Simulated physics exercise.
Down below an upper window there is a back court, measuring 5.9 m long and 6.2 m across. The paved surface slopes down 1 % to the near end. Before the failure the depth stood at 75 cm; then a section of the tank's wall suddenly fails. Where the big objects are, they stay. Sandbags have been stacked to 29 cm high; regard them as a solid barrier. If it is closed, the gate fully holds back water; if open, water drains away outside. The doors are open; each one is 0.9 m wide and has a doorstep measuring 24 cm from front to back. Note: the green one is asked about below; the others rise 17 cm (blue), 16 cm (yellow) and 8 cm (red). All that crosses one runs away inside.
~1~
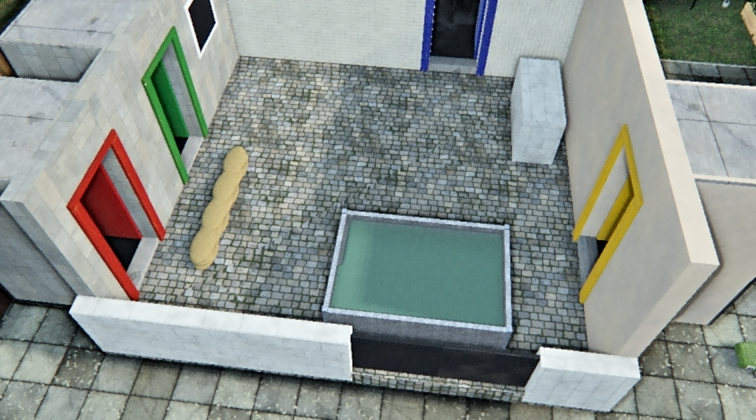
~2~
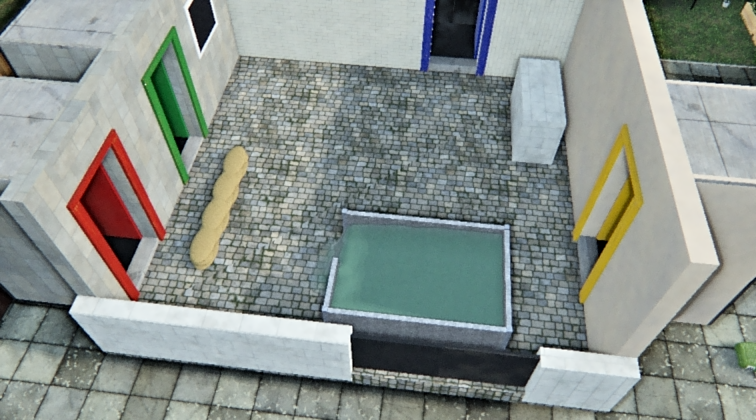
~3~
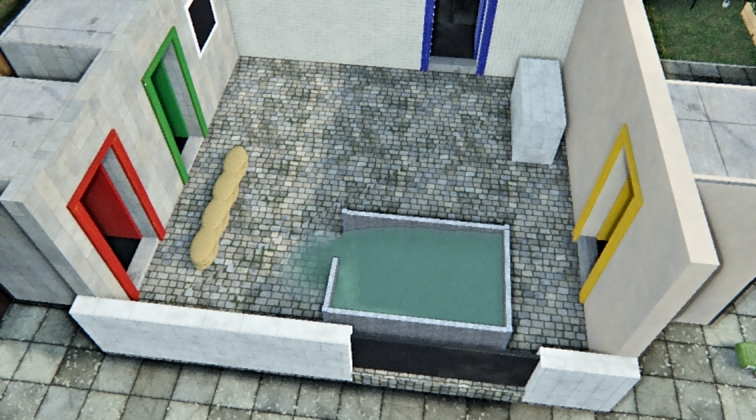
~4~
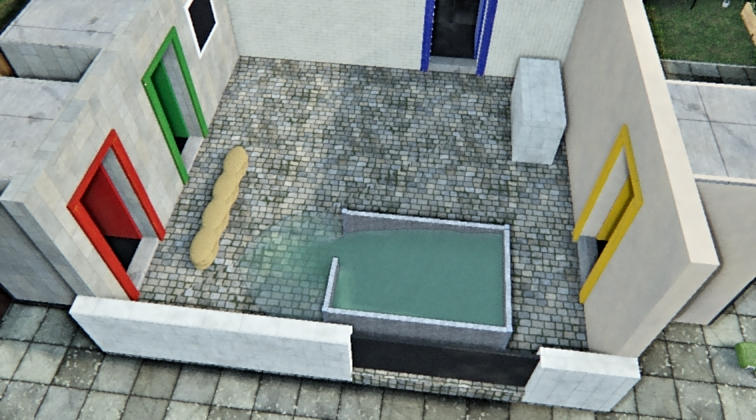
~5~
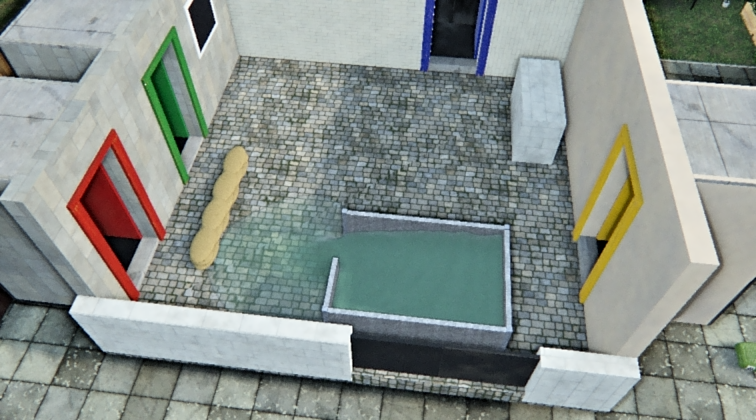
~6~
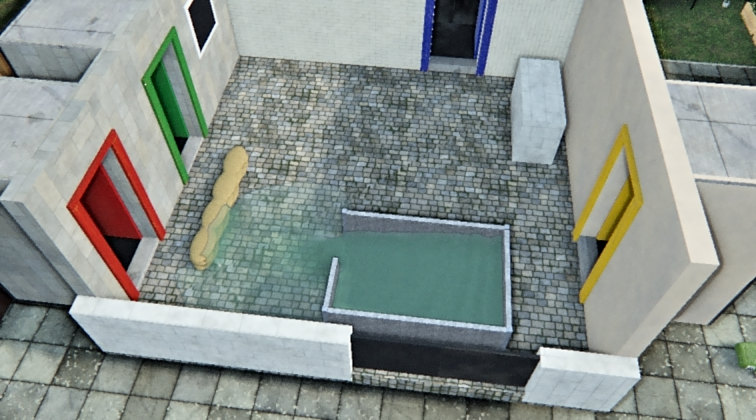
We see a paved courtyard with coloured doorways, a sandbag barrier and a rectangular tank of green water. The tank's left side opens, and water pours out leftward across the paving, spreading until it reaches the sandbags.
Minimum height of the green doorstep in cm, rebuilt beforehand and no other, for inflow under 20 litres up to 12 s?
5.5 cm.
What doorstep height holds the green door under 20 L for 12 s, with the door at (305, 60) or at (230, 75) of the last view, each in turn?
First place around 11.5 cm, second around 10.5 cm.
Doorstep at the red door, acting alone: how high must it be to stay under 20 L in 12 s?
Red door, minimum about 16 cm.
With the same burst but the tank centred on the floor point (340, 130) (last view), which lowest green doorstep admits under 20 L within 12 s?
It should be around 9.0 cm high.
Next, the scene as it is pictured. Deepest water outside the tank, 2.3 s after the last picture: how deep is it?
Around 29 centimetres.
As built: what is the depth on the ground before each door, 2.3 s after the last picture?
Depths in cm: Green 5, blue 0, yellow 0, red 16.
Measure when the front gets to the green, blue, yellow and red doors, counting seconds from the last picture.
For green it's 1.8 s, for blue 3.0 s, for yellow 6.0 s, and for red 0.2 s.
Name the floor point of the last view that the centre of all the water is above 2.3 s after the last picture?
The balance point sits at roughly (327, 248).
Then, 0.7 s after the last picture water covers 20 % of the floor, deepest (42 cm) near (136, 330); it has not reached the green door.
Then, 2.3 s after the last picture water covers 45 % of the floor, deepest (29 cm) near (123, 329); 5 cm at the green door, 0 litres in over its 5 cm doorstep.
Then, 11.3 s after the last picture water covers 95 % of the floor, deepest (17 cm) near (587, 383); 7 cm at the green door, 26 litres in over its 5 cm doorstep.
At the green door as built, the water peaked near 8 cm, 9.3 s after the last picture.
With a doorstep of 5 cm, 26 litres would have come in within the 12 s; with 6.5 cm, 9 litres. So under 20 litres takes about 5.5 cm.
